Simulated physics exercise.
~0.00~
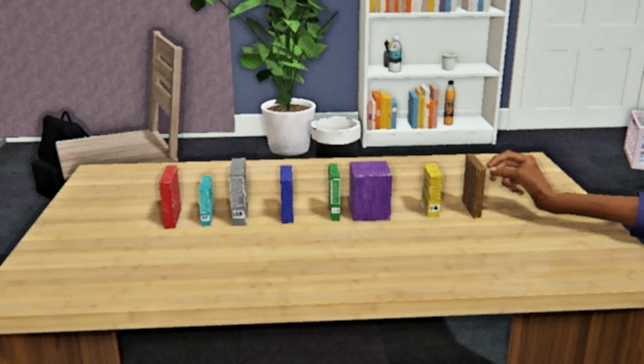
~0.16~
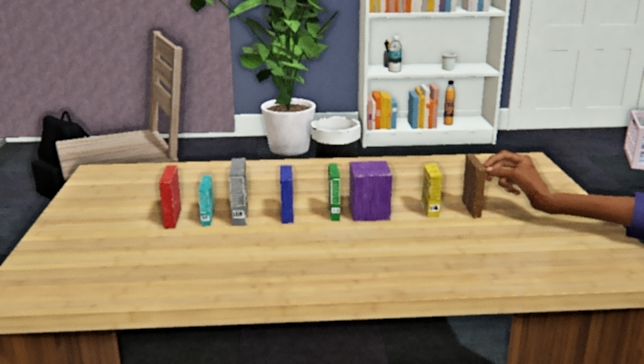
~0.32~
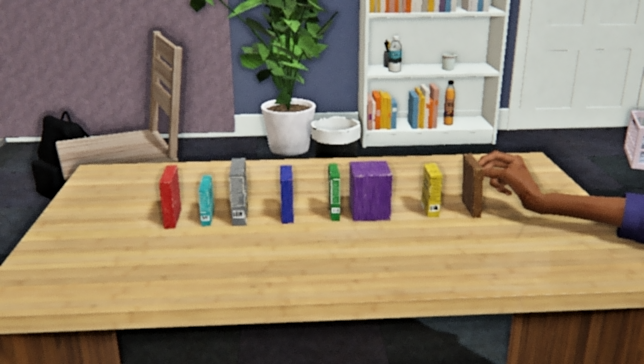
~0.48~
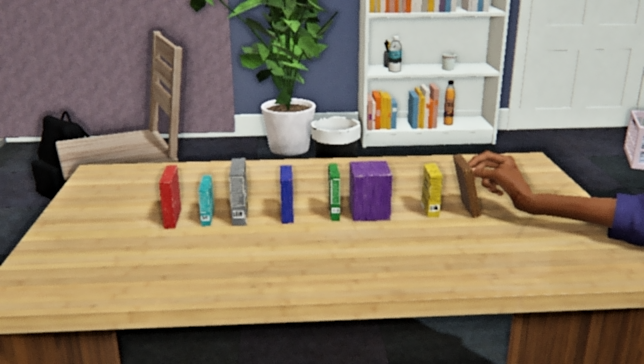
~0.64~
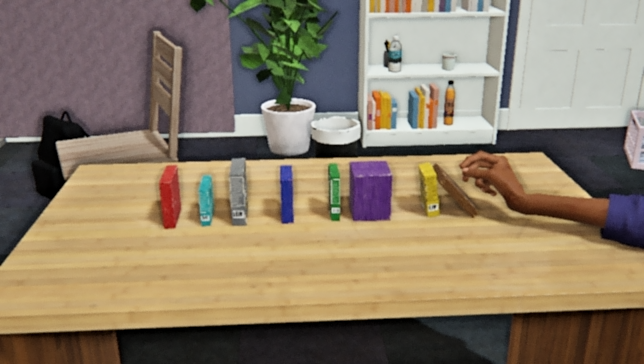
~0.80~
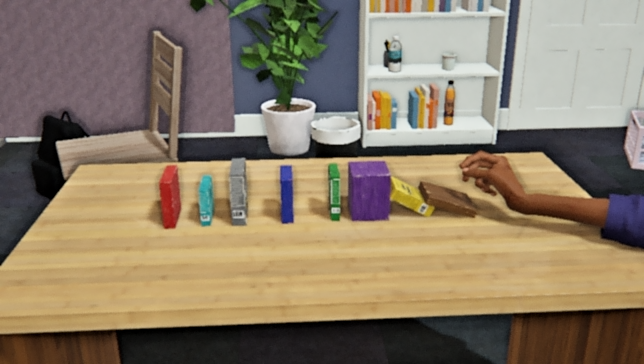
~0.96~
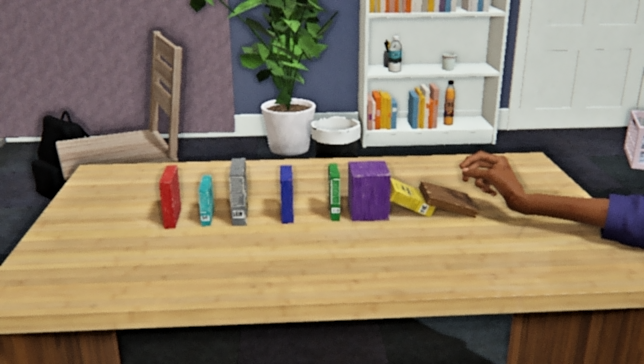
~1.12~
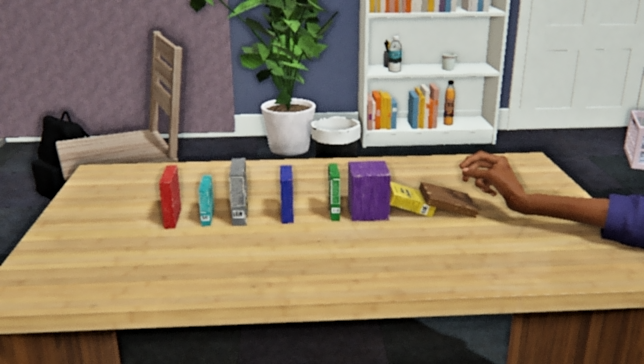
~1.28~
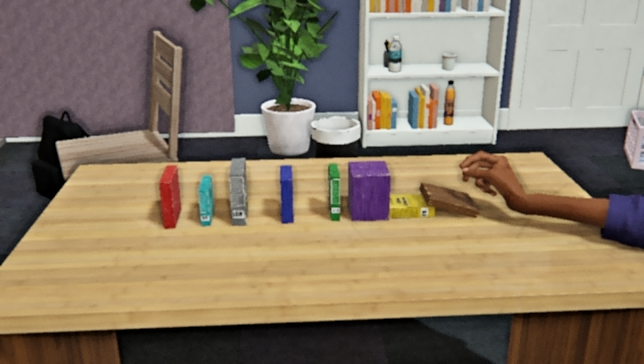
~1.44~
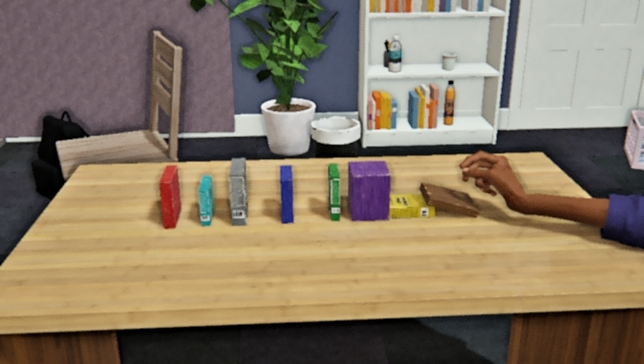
A hand slowly tipped the brown block at the right end of a row on a wooden table, and it knocked over the yellow packet, which fell against the big purple block, but that and everything farther left stayed standing.
